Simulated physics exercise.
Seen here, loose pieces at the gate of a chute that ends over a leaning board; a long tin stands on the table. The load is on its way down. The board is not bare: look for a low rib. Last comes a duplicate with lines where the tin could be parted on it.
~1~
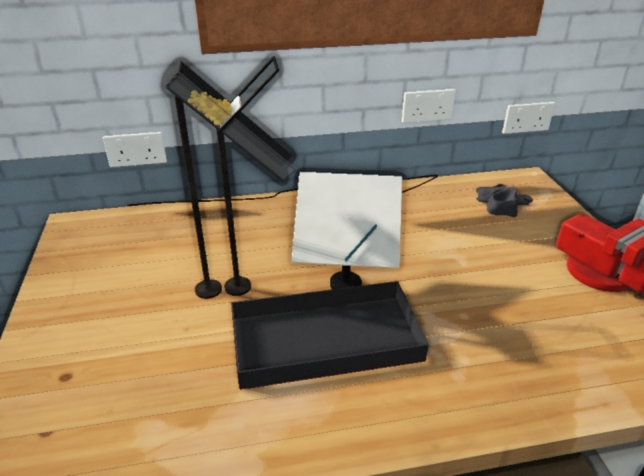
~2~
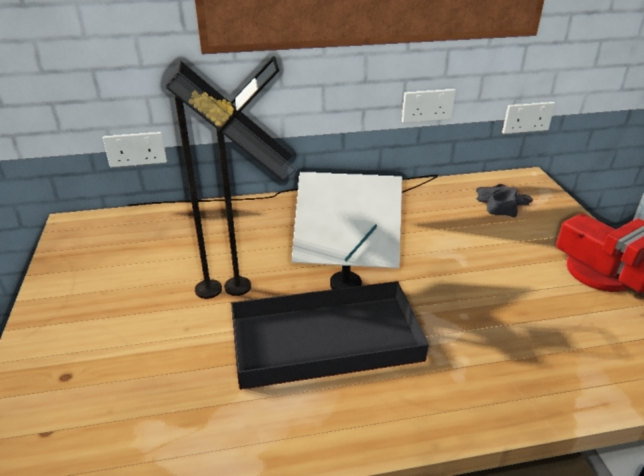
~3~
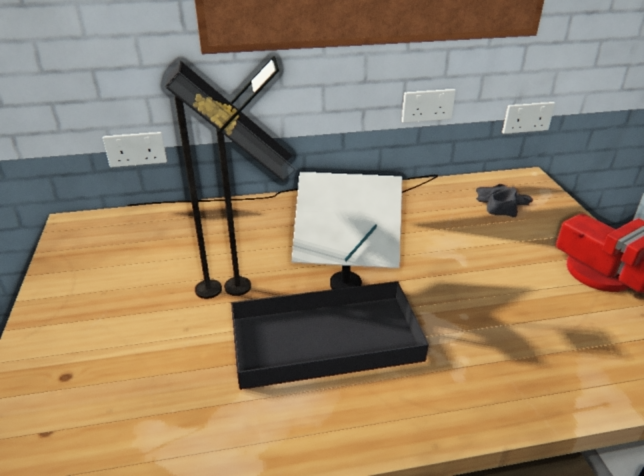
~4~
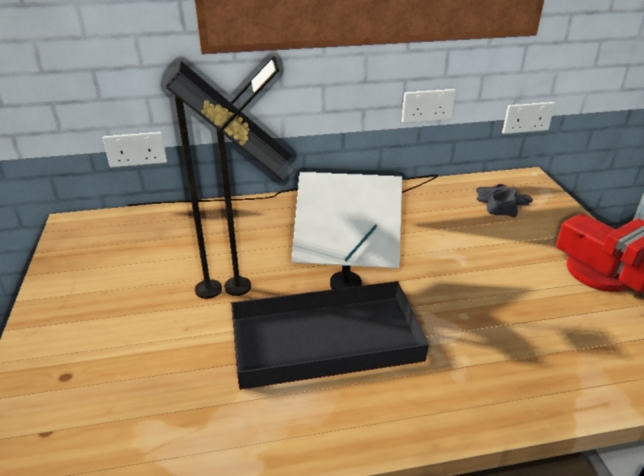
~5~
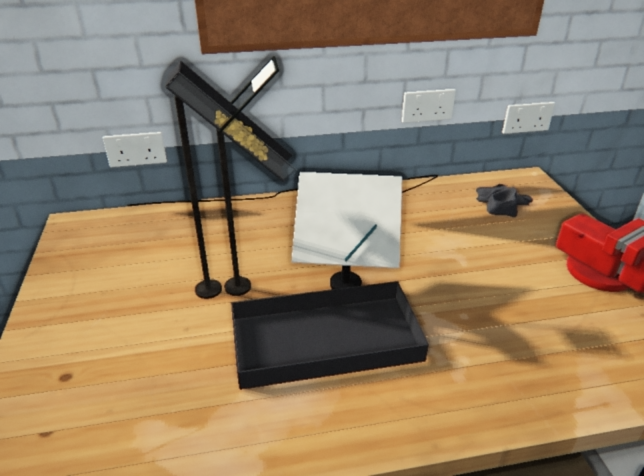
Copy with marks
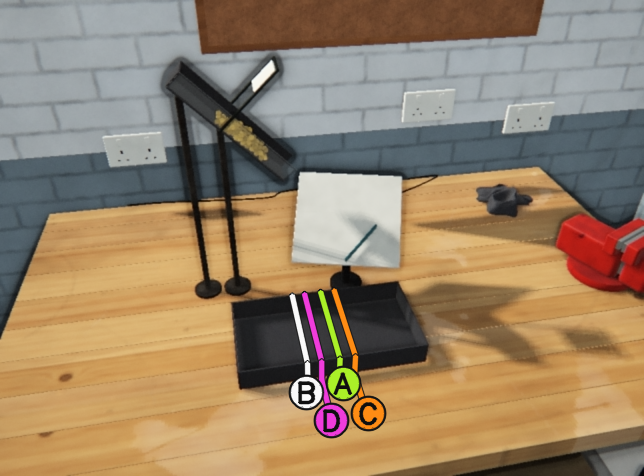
In the video, a pale gate slides up and clear of a dark sloping chute above a wooden table, and a clump of small yellow pieces slides down the chute toward a tilted white board behind a long black tray.
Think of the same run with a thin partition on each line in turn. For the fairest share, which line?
I would pick line A.
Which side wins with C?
Left.
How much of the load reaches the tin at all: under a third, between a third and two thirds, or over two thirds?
It is over two thirds.
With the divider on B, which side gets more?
More lands on the right.
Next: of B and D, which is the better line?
The answer is D.
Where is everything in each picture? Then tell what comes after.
In the first frame, load behind the gate near (214, 106), puffed corn balls; lip of the chute near (282, 174), sloping fairly steeply.
In the second frame, middle of the board near (348, 218), tilted fairly steeply; middle of its low edge near (345, 265); of its high edge near (351, 174).
In the third frame, front corners of the tin near (238, 372) and (428, 344), empty; front of the load near (231, 126).
In the fourth frame, middle of the load near (232, 123); its front near (244, 139), close to a third of the way to the lip; rib from (376, 224) to (346, 259).
In the fifth frame, middle of the load near (240, 136); its front near (264, 155), close to two thirds of the way to the lip.
On the marked copy, line A crosses the front rim at (339, 357); line B crosses the front rim at (307, 362); line C crosses the front rim at (355, 355); line D crosses the front rim at (321, 360).
If A is chosen, of what is caught, close to half on the left of the divider, close to half on the right.
If B is chosen, of what is caught, only a few on the left of the divider, all but a few on the right.
If C is chosen, of what is caught, the bulk on the left of the divider, a small share on the right.
If D is chosen, of what is caught, a small share on the left of the divider, the bulk on the right.
